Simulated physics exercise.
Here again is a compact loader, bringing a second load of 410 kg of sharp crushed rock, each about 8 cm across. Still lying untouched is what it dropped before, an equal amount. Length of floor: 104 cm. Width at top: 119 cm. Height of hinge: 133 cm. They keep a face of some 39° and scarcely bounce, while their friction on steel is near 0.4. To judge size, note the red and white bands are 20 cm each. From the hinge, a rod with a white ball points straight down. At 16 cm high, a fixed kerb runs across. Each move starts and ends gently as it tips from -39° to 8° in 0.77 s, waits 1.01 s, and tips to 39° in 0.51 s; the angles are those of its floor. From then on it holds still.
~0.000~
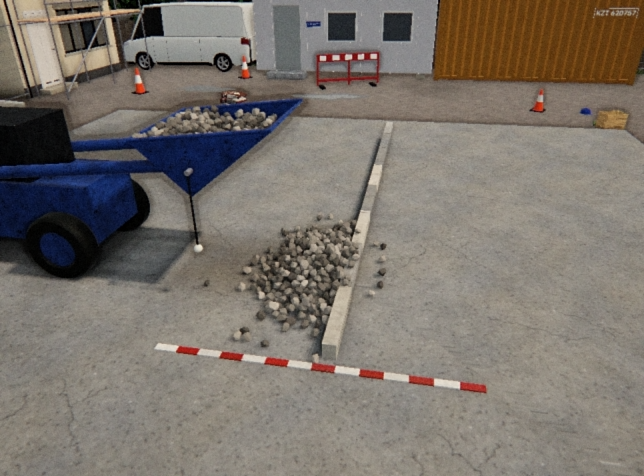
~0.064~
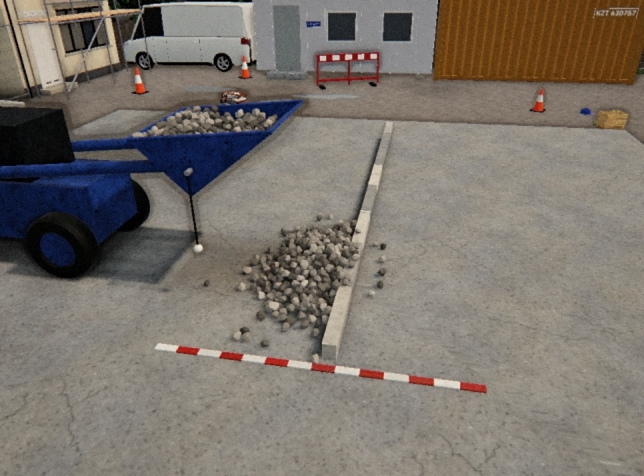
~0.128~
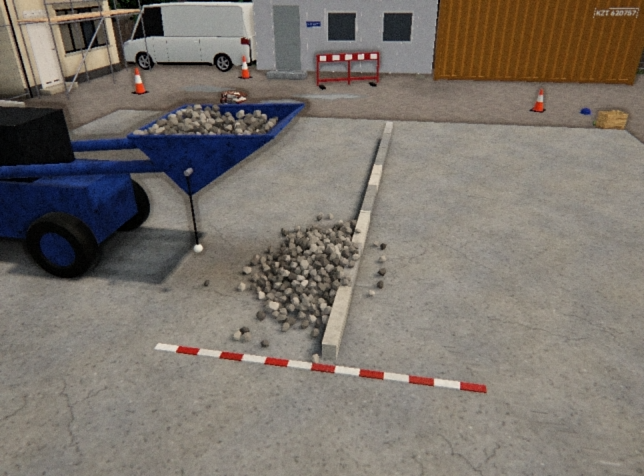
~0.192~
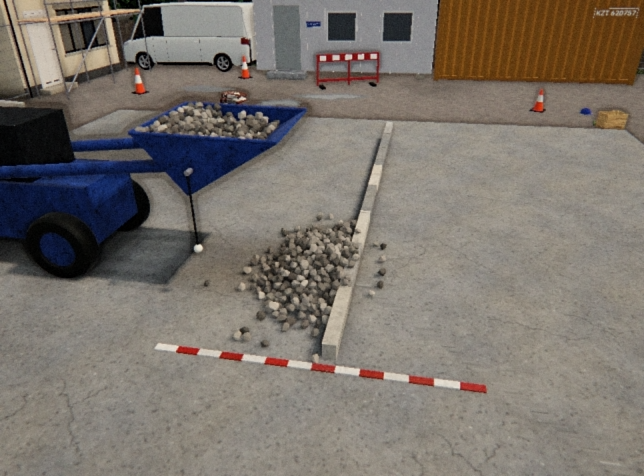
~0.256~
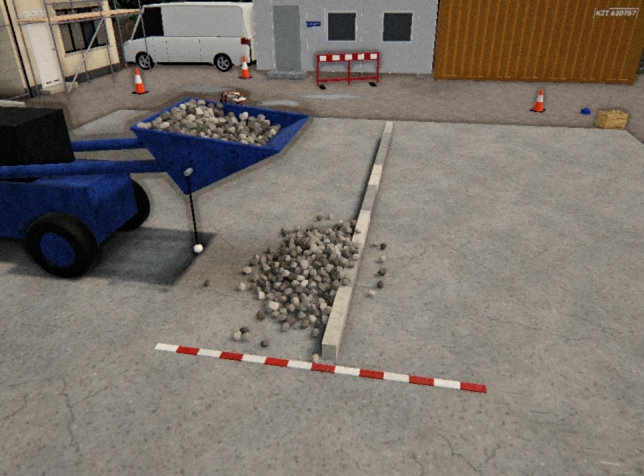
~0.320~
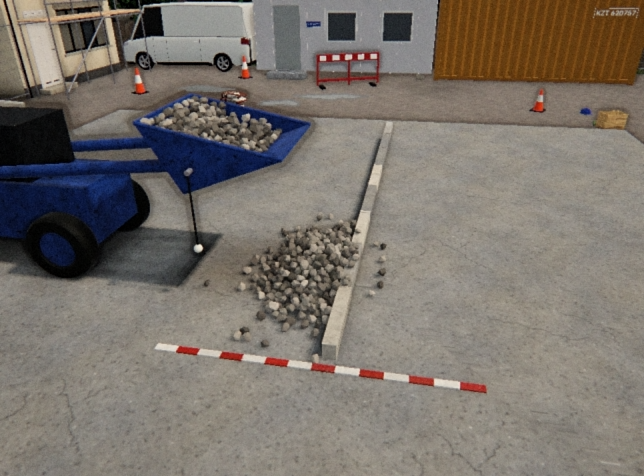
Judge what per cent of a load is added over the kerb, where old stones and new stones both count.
The amount added is about 5 per cent of a load.
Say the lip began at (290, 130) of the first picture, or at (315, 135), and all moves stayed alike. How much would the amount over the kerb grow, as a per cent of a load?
Around 20 percent, then around 50 percent.
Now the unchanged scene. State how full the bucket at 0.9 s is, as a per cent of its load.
Close to 100 per cent of the load.
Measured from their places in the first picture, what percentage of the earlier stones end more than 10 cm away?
Roughly 5 % of them.
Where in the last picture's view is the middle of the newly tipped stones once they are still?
Their centre rests close to (299, 255).
After 0.6 s the floor is at 1°; in per cent of one load, 100 in the bucket, 99 on this side of the kerb, 1 over the kerb; the foremost stones are at (374, 263).
After 0.9 s the floor is at 8°; in per cent of one load, 100 in the bucket, 99 on this side of the kerb, 1 over the kerb; the foremost stones are at (374, 263).
After 2.7 s the floor is at 39°; in per cent of one load, 39 in the bucket, 160 on this side of the kerb, 1 over the kerb; the foremost stones are at (374, 263).
After 5.5 s the floor is at 39°; in per cent of one load, 0 in the bucket, 194 on this side of the kerb, 6 over the kerb; the foremost stones are at (410, 281). Net gain over the kerb, 5.
